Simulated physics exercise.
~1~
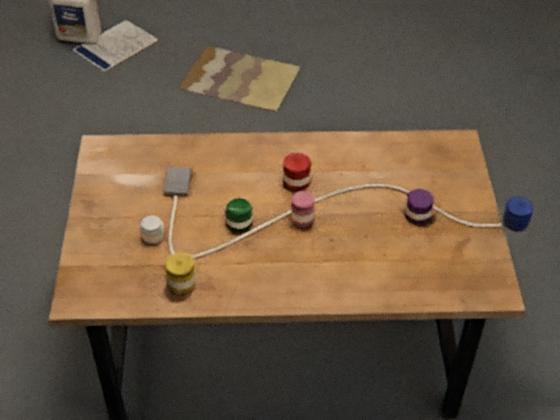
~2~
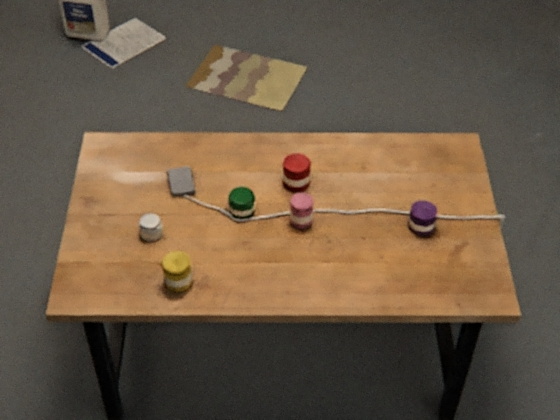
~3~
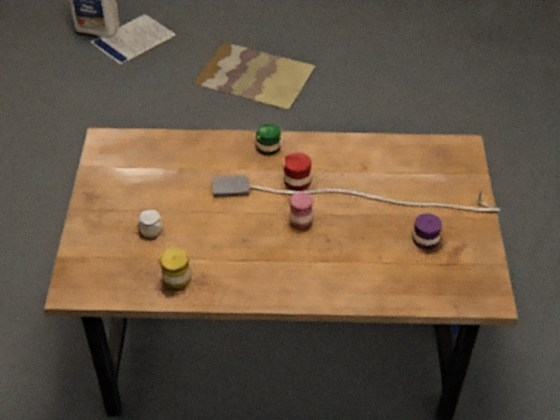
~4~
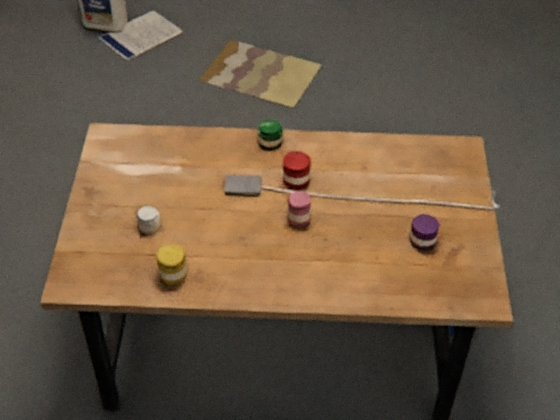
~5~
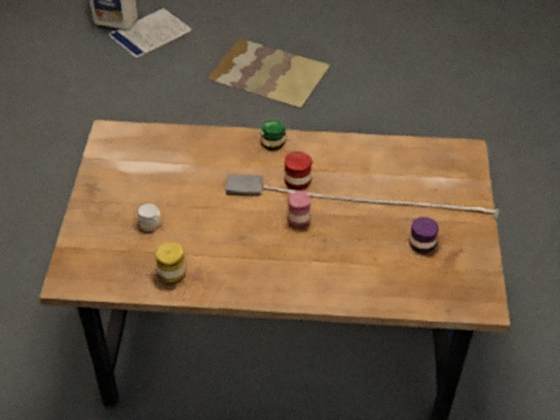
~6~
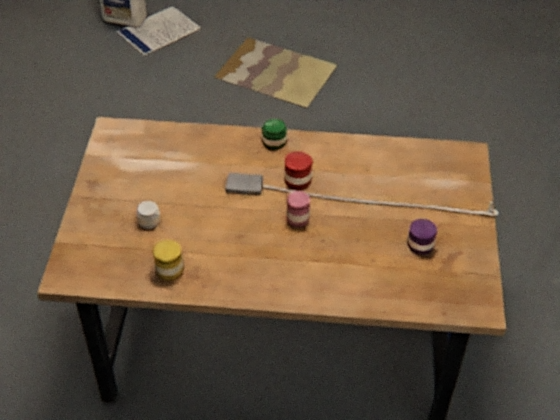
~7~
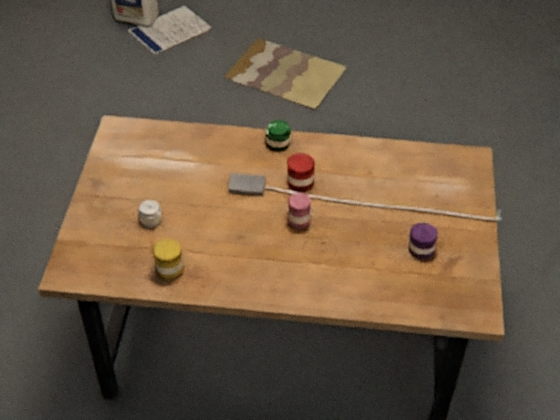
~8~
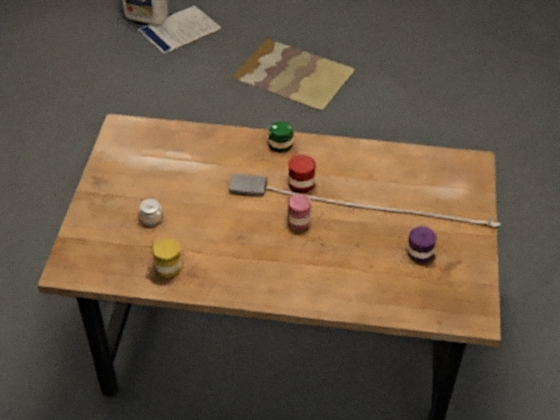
On a wooden table, a blue jar dropped off the right edge, pulling a pale cord taut and dragging a small grey block rightward; the green jar was pushed toward the back, the purple one shifted slightly, and everything settled with the cord nearly straight.
